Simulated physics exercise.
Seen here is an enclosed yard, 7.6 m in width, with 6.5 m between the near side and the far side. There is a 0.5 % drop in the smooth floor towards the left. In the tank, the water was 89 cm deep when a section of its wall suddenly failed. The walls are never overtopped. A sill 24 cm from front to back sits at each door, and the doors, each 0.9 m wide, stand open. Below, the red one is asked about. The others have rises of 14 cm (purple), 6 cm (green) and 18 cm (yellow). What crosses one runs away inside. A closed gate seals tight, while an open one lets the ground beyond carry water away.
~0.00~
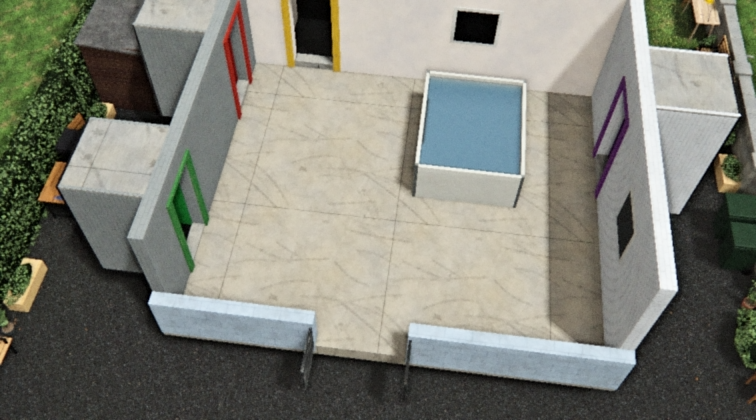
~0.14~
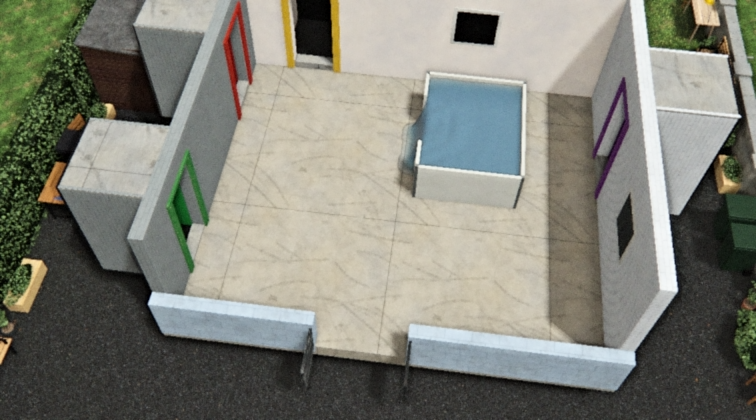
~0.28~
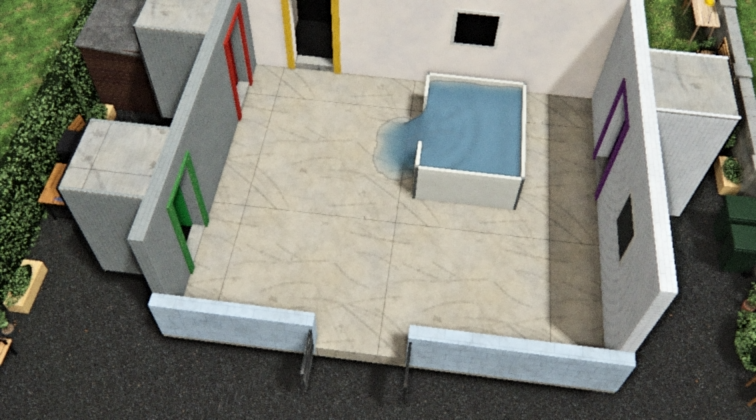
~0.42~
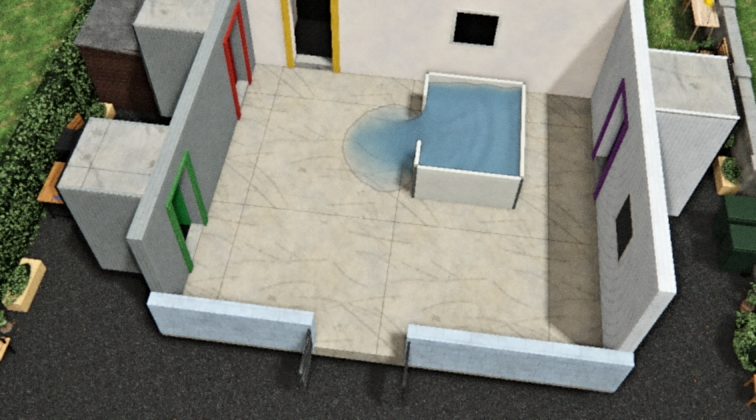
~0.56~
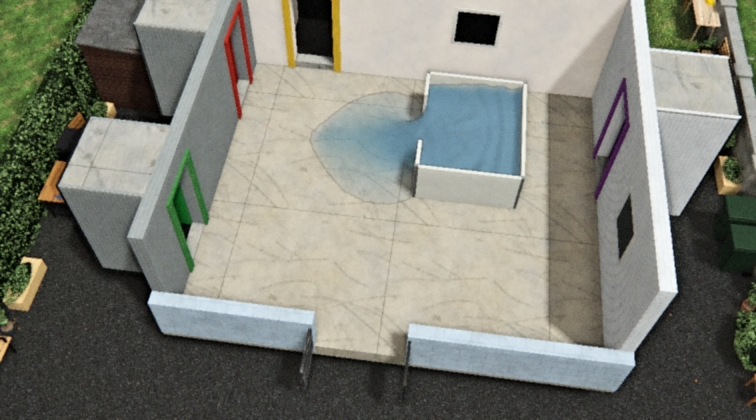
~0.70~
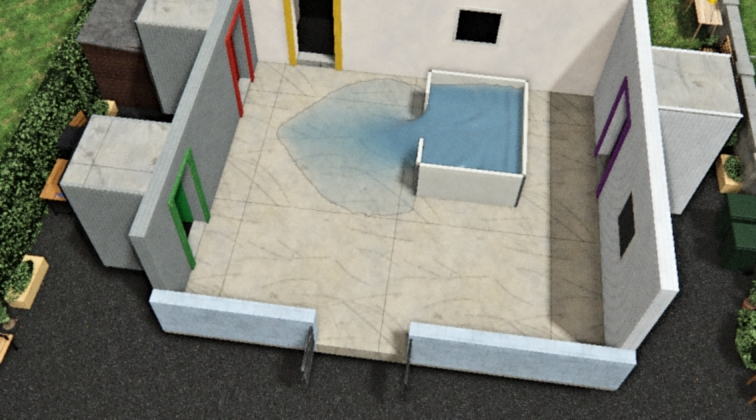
A raised, white-walled tank of blue water stands against the back wall of a pale, stone-floored yard, seen from high above by a camera that stays still. Red and green doorways line the left wall, a yellow one the back, and a purple frame the right. Water pours through a gap in the tank's left side and spreads leftward in a widening, thinning, rounded sheet.
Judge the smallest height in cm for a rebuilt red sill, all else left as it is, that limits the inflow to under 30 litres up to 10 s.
Roughly 30 cm at the least.
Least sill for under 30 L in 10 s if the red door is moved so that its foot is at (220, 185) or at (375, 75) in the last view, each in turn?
In turn: Roughly 23 cm, roughly 10.0 cm.
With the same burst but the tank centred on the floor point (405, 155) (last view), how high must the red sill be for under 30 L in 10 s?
Near 31 cm.
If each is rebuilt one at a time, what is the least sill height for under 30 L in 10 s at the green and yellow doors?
You'd want some 14.0 cm at green and some 17 cm at yellow.
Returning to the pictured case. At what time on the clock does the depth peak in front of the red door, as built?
It peaks at about 2.2 s.
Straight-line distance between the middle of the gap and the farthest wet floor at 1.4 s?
The front is some 4.4 m out.
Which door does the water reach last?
Purple.
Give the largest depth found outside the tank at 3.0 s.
Around 37 centimetres.
After 1.4 s water covers 35 % of the floor, deepest (49 cm) near (414, 145); 23 cm at the red door, 22 litres in over its 12 cm sill.
After 3.0 s water covers 45 % of the floor, deepest (37 cm) near (179, 313); 31 cm at the red door, 242 litres in over its 12 cm sill.
After 10.0 s water covers 95 % of the floor, deepest (14 cm) near (179, 313); 11 cm at the red door, 401 litres in over its 12 cm sill.
At the red door as built, the water arrived by 1.1 s and peaked near 36 cm at 2.2 s.
Run again over the same 10 s with other heights there, 85 litres in over 24.5 cm, 16 litres over 33 cm. The limit of 30 litres is kept from about 30 cm up.
